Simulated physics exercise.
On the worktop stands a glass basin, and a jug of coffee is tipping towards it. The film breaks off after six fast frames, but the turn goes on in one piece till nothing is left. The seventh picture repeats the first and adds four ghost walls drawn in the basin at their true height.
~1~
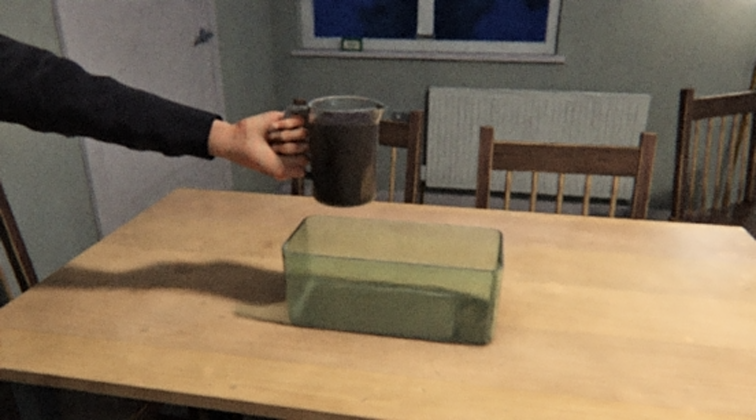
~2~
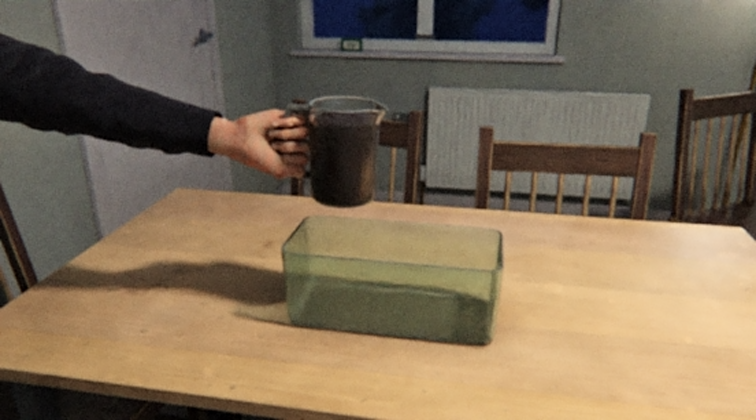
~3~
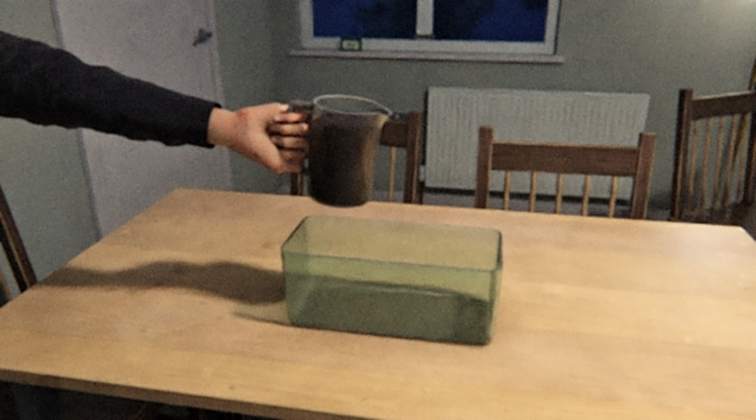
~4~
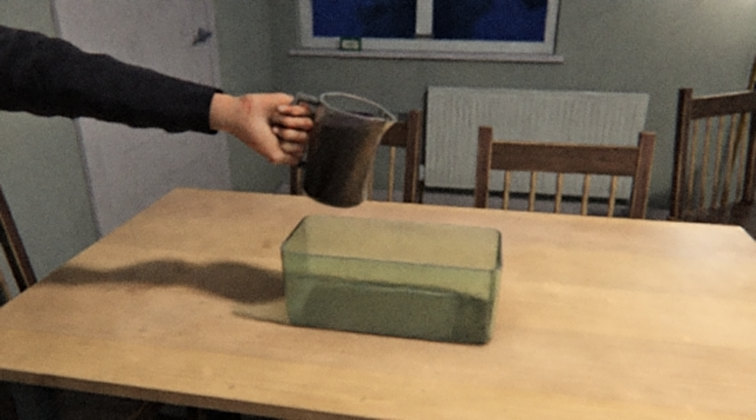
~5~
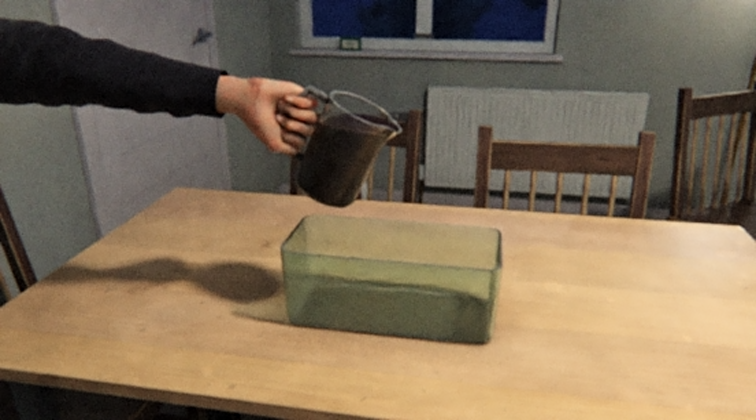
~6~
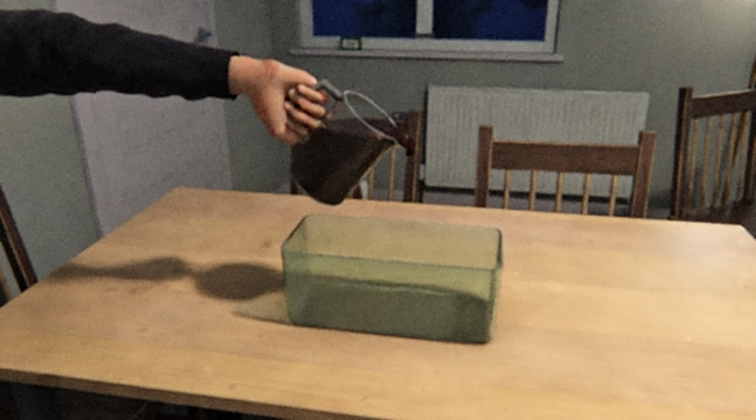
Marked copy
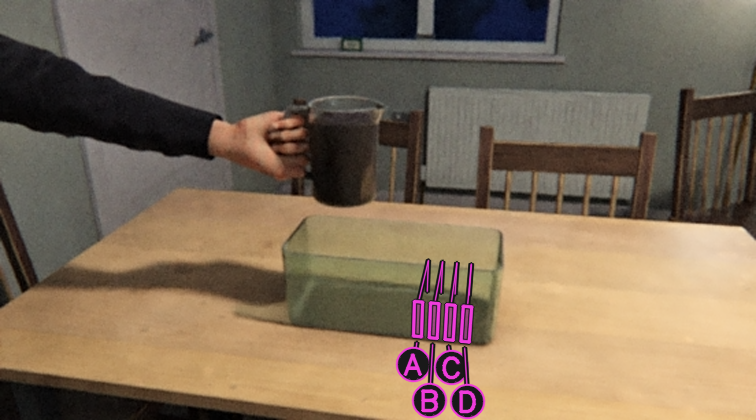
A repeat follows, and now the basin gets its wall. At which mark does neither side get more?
It is B.
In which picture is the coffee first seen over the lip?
Picture 6.
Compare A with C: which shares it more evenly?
That is position A.
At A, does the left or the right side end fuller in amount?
The right side.
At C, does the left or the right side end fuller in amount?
The left one.
On the marked copy, A at (416, 342); B at (432, 344); C at (448, 346); D at (464, 347).
Choosing A, about 25 % ends left of the wall and 73 % right of it.
Choosing B, about 51 % ends left of the wall and 48 % right of it.
Choosing C, about 85 % ends left of the wall and 13 % right of it; 3 % is lost outside.
Choosing D, about 96 % ends left of the wall and 2 % right of it.
